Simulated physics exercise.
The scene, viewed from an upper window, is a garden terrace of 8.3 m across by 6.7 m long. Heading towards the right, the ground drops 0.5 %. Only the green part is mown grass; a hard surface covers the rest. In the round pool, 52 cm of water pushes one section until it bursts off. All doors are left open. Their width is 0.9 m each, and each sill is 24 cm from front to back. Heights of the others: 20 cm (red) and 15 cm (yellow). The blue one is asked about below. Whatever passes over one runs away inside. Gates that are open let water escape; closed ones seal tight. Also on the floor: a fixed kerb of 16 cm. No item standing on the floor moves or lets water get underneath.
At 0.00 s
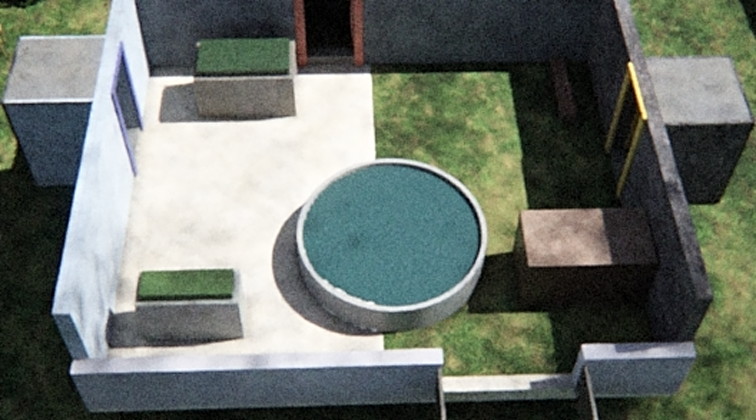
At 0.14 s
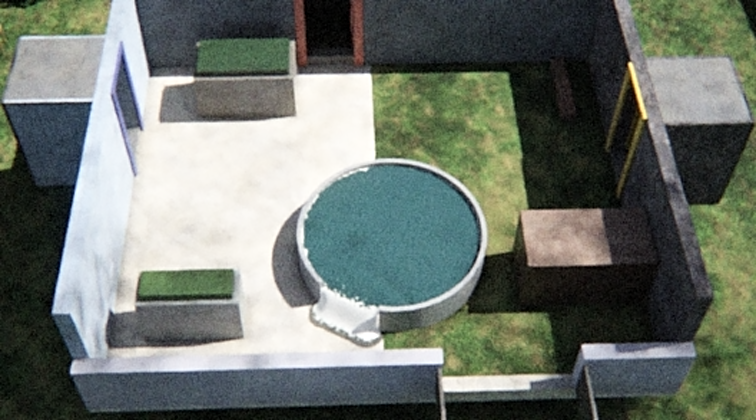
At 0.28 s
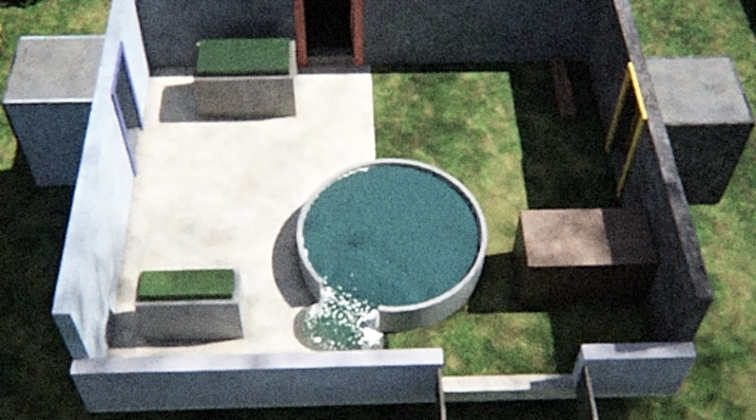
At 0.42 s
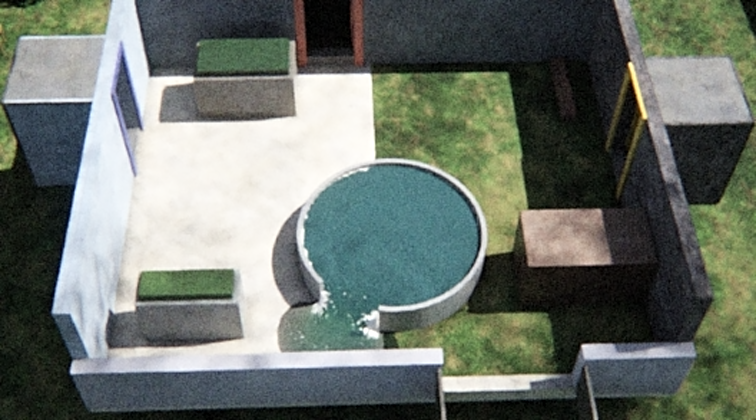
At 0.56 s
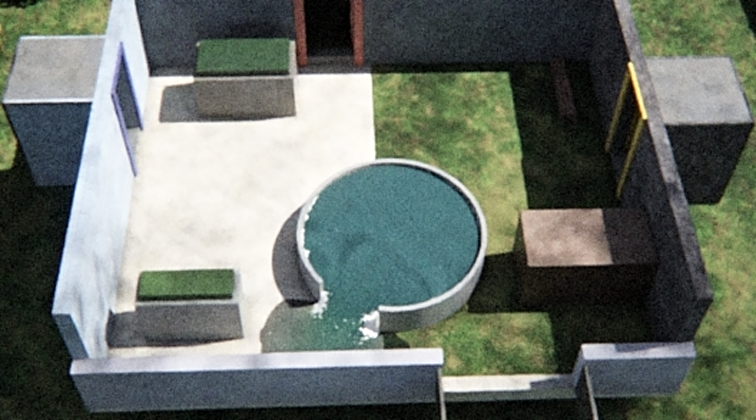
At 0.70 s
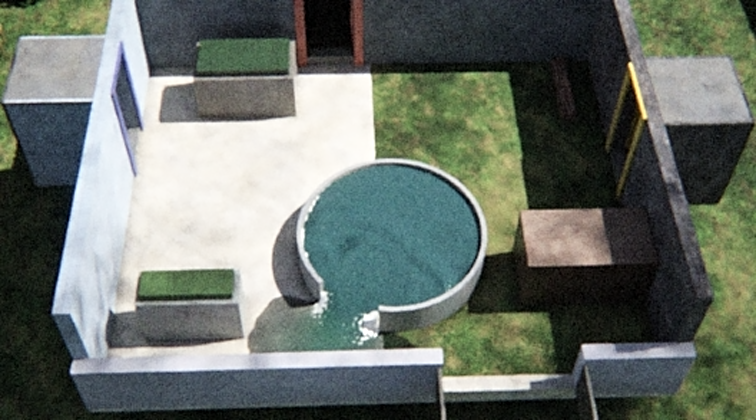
Walled garden terrace seen from above, the round pool's near-left rim breaking open and water pouring out, spreading across the pale paving.
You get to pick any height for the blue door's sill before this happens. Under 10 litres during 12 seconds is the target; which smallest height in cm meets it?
It is met at about 6 cm and above.
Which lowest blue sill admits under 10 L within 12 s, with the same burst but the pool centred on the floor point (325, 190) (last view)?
Some 7.0 cm.
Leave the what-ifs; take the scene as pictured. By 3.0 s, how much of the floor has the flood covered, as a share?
I'd say near 25 percent.
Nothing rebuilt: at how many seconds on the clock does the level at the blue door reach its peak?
Near 10.5 seconds.
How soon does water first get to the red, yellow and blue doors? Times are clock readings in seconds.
Red: 7.0 seconds; yellow: Not in the 12 s; blue: 3.8 seconds.
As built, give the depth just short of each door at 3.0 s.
Red door: 0 cm; yellow door: 0 cm; blue door: 0 cm.
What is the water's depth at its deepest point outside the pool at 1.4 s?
Max depth: Around 38 cm.
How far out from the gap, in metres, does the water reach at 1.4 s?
Around 3.4 m out.
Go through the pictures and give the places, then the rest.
The first frame shows still water, 52 cm deep, in the round pool at (392, 233); the blue door at (127, 111) is dry.
In the second frame, the front is at (316, 321), 0.3 m from the gap at (349, 313); 0.3 m2 of floor is wet, 52 cm left at the back.
In the third frame, the gap is at (349, 314), the front 0.7 m out at (304, 341); the back of the round pool holds 52 cm.
In the fourth frame, water pours out at (349, 314) and has run 1.1 m, to a hidden place; about 7 cm deep outside, 52 cm at the back.
In the fifth frame, the front is at a hidden place, 1.5 m from the gap at (349, 314); 2.1 m2 of floor is wet, 52 cm left at the back.
In the sixth frame, the front is at a hidden place, 1.7 m from the gap at (349, 313); 2.4 m2 of floor is wet, 52 cm left at the back; 4.2 m in a straight line remain to the blue door at (127, 111).
After 1.4 s water covers 10 % of the floor, deepest (38 cm) near (337, 379); it has not reached the blue door.
After 3.0 s water covers 25 % of the floor, deepest (40 cm) near (129, 385); it has not reached the blue door.
After 12.0 s water covers 90 % of the floor, deepest (13 cm) near (337, 379); 8 cm at the blue door, 0 litres in over its 11 cm sill.
At the blue door as built, the water arrived by 3.9 s and peaked near 9 cm at 10.6 s.
Run again over the same 12 s with other heights there, 13 litres in over 5.5 cm, 7 litres over 6.5 cm. The limit of 10 litres is kept from about 6 cm up.
